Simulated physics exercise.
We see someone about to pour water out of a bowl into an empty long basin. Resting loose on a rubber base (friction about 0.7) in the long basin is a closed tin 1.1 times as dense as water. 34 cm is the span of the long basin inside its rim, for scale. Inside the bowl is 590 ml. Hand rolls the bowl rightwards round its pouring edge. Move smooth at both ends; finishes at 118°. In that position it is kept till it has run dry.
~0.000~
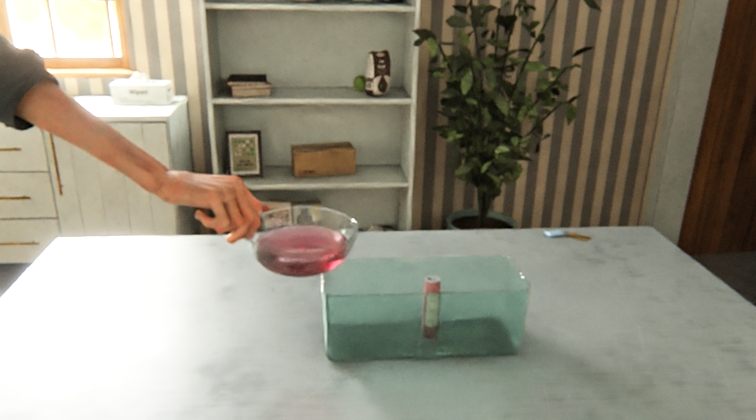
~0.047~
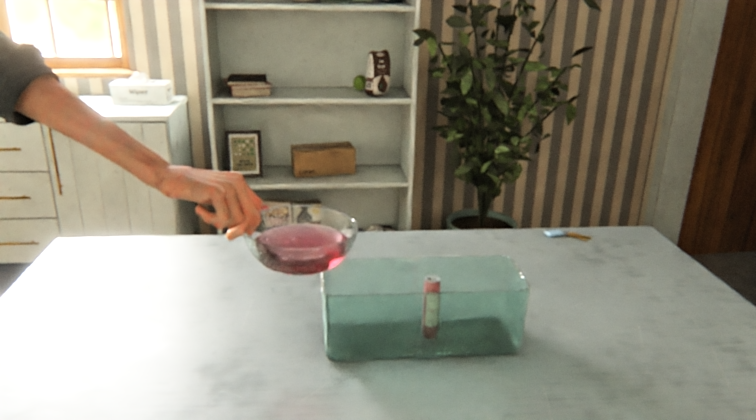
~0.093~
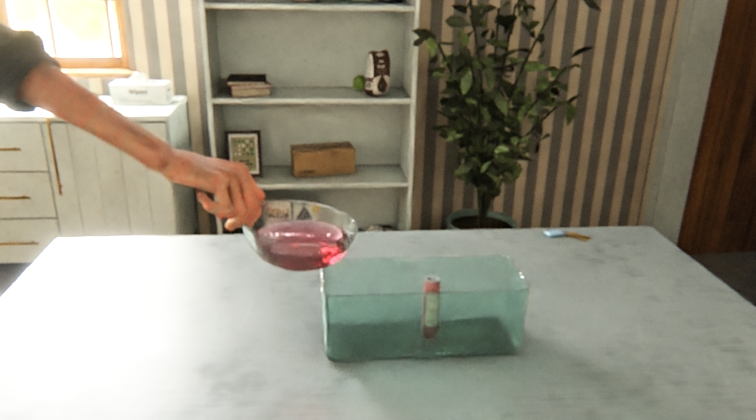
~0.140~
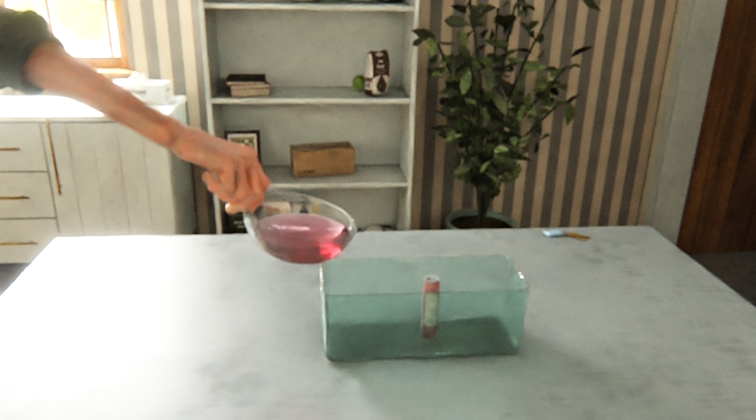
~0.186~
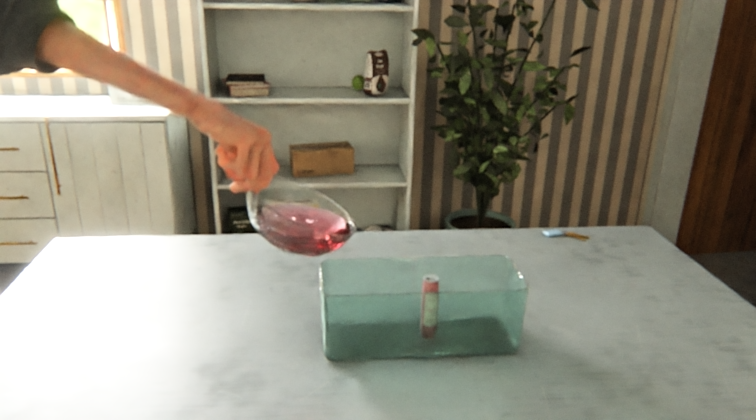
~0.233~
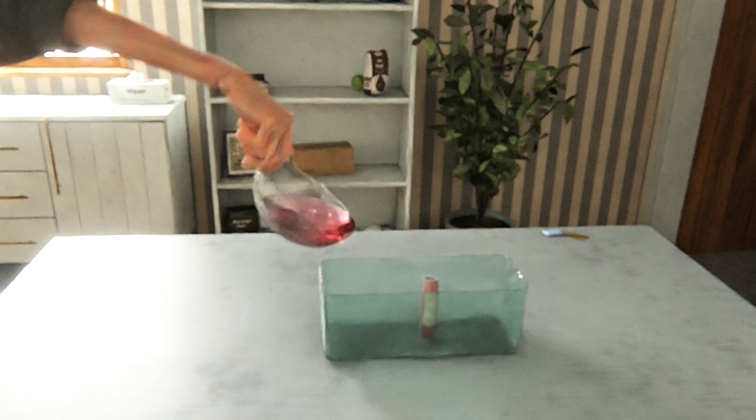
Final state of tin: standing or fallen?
Fallen.
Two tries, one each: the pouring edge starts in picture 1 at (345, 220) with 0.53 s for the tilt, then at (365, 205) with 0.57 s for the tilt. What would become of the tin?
Trial 1 - tin tips; trial 2 - tin stays standing.
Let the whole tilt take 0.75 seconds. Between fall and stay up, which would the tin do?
Then it tips over.
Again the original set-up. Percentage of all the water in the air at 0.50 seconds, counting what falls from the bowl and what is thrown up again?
Around 72 percent.
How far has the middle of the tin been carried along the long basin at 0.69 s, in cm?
Around 5 centimetres.
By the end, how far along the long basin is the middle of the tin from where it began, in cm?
8.5 cm.
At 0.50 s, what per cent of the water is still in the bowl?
Close to 6 percent of the liquid remains at that time.
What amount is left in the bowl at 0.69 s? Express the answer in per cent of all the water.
Around 0 in a hundred.
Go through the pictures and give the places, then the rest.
In the first picture, it leans 0°; its right rim is at (357, 227); the water meets the walls at (252, 243) and (350, 241); the long basin's rim runs from (323, 278) to (521, 273); the tin's top is at (433, 281).
In the second picture, it leans 2°; its right rim is at (357, 227); the water meets the walls at (252, 241) and (350, 240).
In the third picture, it leans 7°; its right rim is at (357, 227); the water meets the walls at (252, 236) and (349, 236).
In the fourth picture, it leans 15°; its right rim is at (356, 227); the water meets the walls at (252, 227) and (350, 231).
In the fifth picture, it leans 25°; its right rim is at (355, 227); the water meets the walls at (253, 215) and (351, 226).
In the sixth picture, it leans 38°; its right rim is at (354, 227); the water meets the walls at (259, 199) and (348, 217); 1 per cent is over the edge.
Then, 0.50 s in, the tilt is 108° and 6 per cent is still to pour; the tin stands where it began.
Then, 0.69 s in, the tilt is 118° and 0 per cent is still to pour; the tin leans 39°.
Then, 0.89 s in, the tilt is 118° and 0 per cent is still to pour; the tin lies on its side.
Then, 1.11 s in, the tilt is 118° and 0 per cent is still to pour; the tin lies on its side.
Finally, the tin lies on its side.
